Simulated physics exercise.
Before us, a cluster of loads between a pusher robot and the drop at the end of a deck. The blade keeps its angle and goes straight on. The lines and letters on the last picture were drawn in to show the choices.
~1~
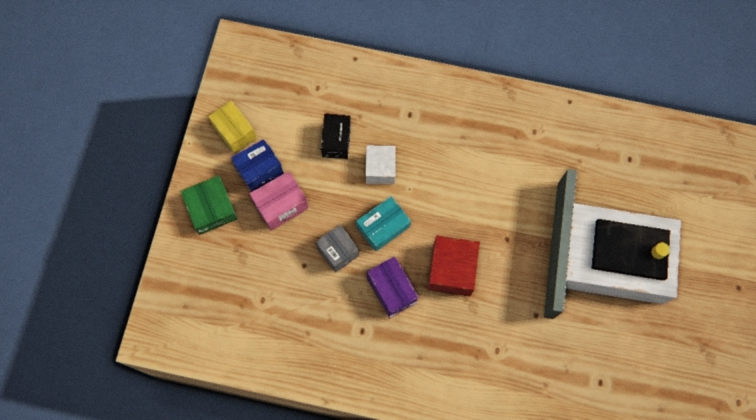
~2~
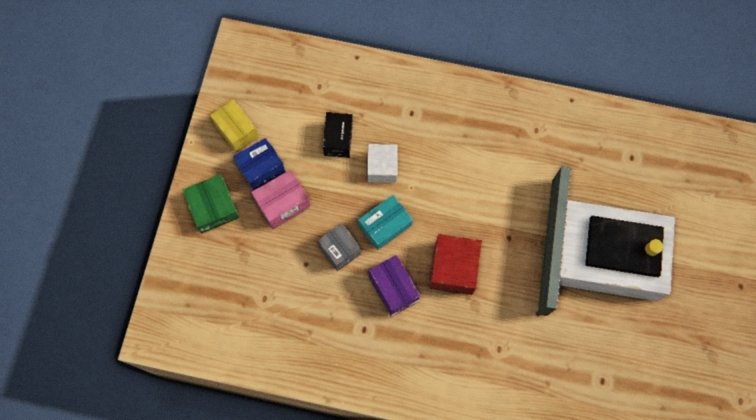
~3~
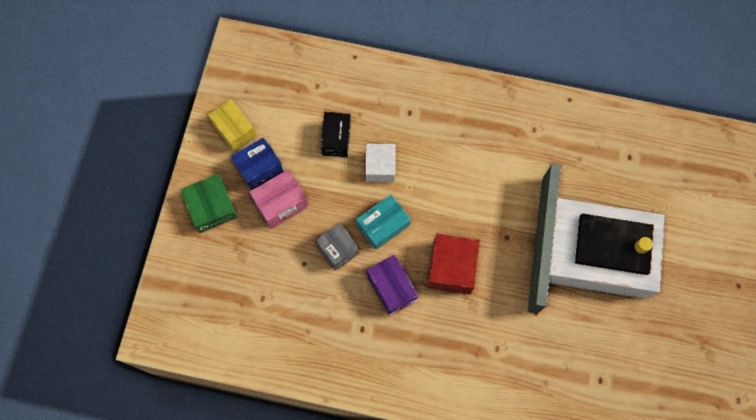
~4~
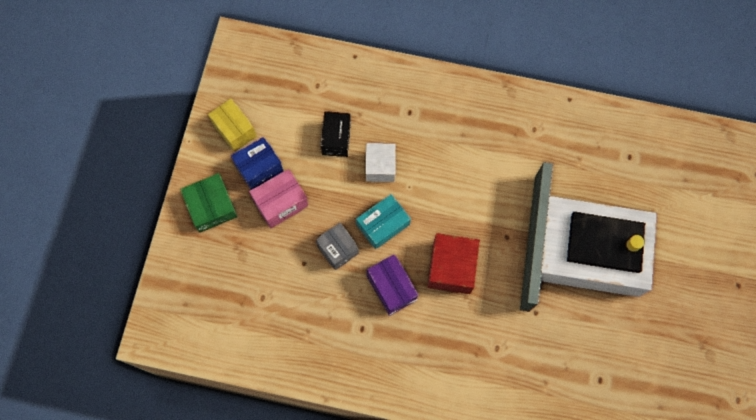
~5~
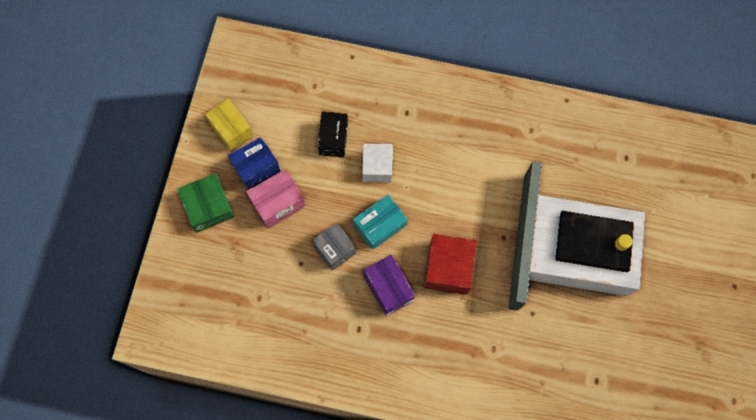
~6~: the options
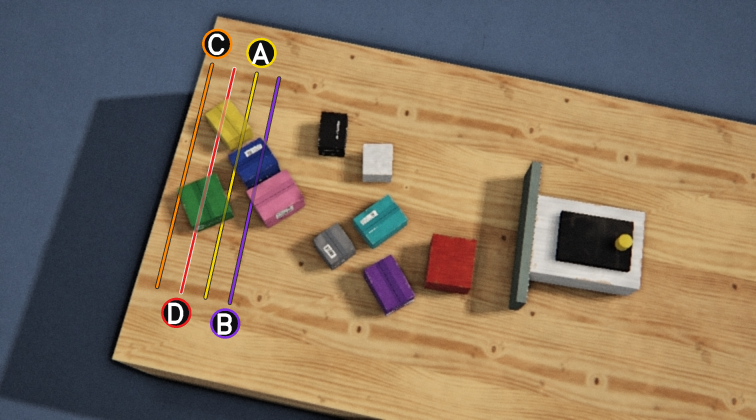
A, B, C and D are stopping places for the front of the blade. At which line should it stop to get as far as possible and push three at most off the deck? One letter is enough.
It can go as far as A.
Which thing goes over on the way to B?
It is the green box.
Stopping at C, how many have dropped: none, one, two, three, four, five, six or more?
In all, six or more.
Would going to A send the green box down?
By then, yes.
On the marked copy, A at (232, 181); B at (256, 186); C at (186, 171); D at (209, 176).
With A. Early on, robot (481, 217); purple parcel (370, 293); red crate (387, 251).
Further on, robot (373, 195); green box (196, 206); yellow box (228, 123).
At the end, robot (289, 177); pink parcel over the edge; green box over the edge; two fallen.
As for the rest, B is within the limit but short; C drops seven; D drops four.
